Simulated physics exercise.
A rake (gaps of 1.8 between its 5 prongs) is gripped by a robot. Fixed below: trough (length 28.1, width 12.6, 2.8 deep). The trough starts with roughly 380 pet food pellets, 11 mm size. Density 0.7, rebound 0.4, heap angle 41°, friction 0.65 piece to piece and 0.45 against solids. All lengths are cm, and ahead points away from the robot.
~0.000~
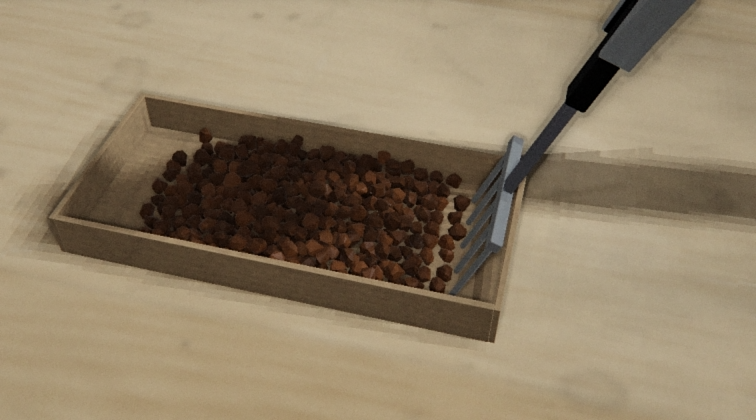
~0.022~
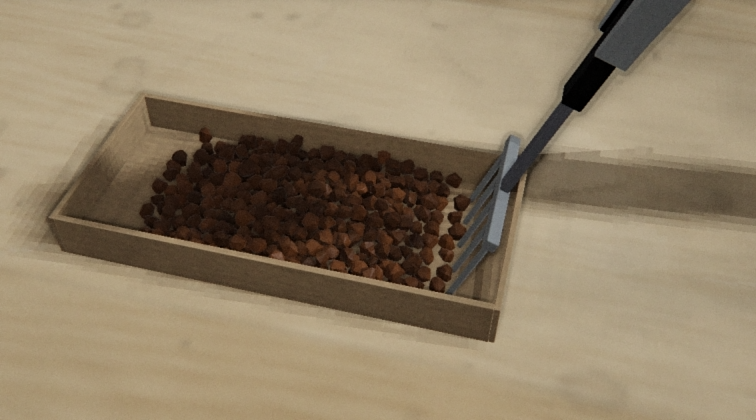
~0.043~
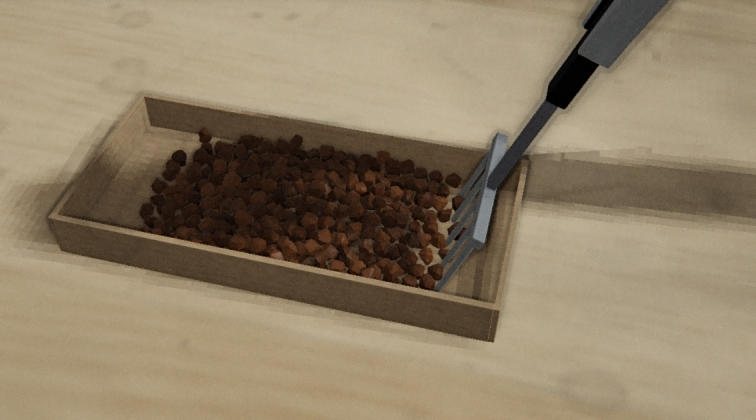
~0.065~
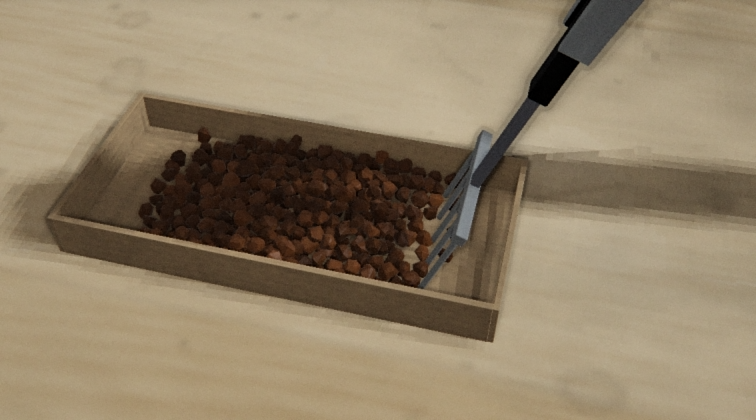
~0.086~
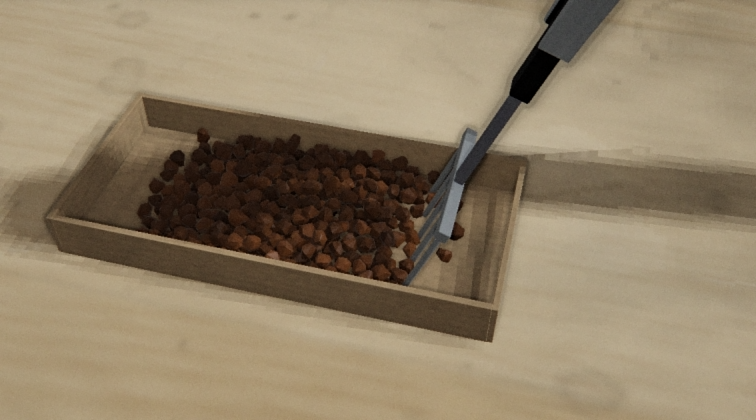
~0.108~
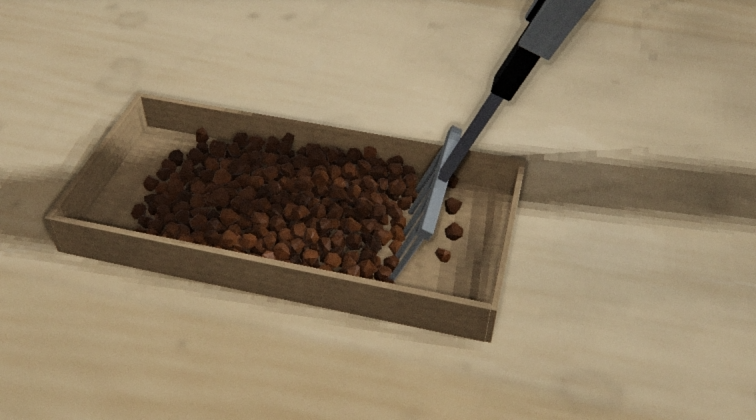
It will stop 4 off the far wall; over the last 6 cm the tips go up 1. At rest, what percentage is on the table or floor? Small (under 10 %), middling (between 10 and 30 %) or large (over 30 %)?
Share on the table or floor: Middling (between 10 and 30 %).
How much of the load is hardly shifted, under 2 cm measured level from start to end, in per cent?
About 5 per cent.
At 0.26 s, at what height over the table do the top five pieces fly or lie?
About 4 cm.
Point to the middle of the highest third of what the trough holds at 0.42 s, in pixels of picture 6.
At about (177, 151).
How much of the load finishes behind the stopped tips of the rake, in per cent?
Some 40 per cent.
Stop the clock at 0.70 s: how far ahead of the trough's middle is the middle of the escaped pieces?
Some 18 cm.
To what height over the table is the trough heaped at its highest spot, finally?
Some 5.5 cm.
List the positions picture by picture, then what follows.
In the first frame, rake bar at (506, 191), sloping 69°; upper third of the load around (288, 209), from x 130 to 460, top at y 135; 375 in the trough.
In the second frame, rake bar at (502, 190), sloping 69°; upper third of the load around (288, 209), from x 130 to 460, top at y 135.
In the third frame, rake bar at (489, 188), sloping 69°; upper third of the load around (290, 209), from x 130 to 460, top at y 135.
In the fourth frame, rake bar at (473, 185), sloping 69°; upper third of the load around (298, 209), from x 130 to 455, top at y 135.
In the fifth frame, rake bar at (457, 182), sloping 69°; upper third of the load around (301, 206), from x 125 to 455, top at y 135.
In the sixth frame, rake bar at (441, 180), sloping 69°; upper third of the load around (287, 200), from x 125 to 455, top at y 135; 375 in the trough.
After 0.26 s, sloping 69°, highest piece 4 above the table; 375 in the trough.
After 0.42 s, sloping 69°, highest piece 8 above the table; 372 in the trough, 1 on the table or floor, 2 in flight or on the tool.
After 0.70 s, sloping 69°, highest piece 5 above the table; 310 in the trough, 63 on the table or floor, 2 in flight or on the tool.
After 1.40 s, sloping 69°, highest piece 5 above the table; 308 in the trough, 66 on the table or floor, 1 in flight or on the tool.
At rest, 308 in the trough, 66 on the table or floor, 1 in flight or on the tool. That is 18 % on the table or floor.
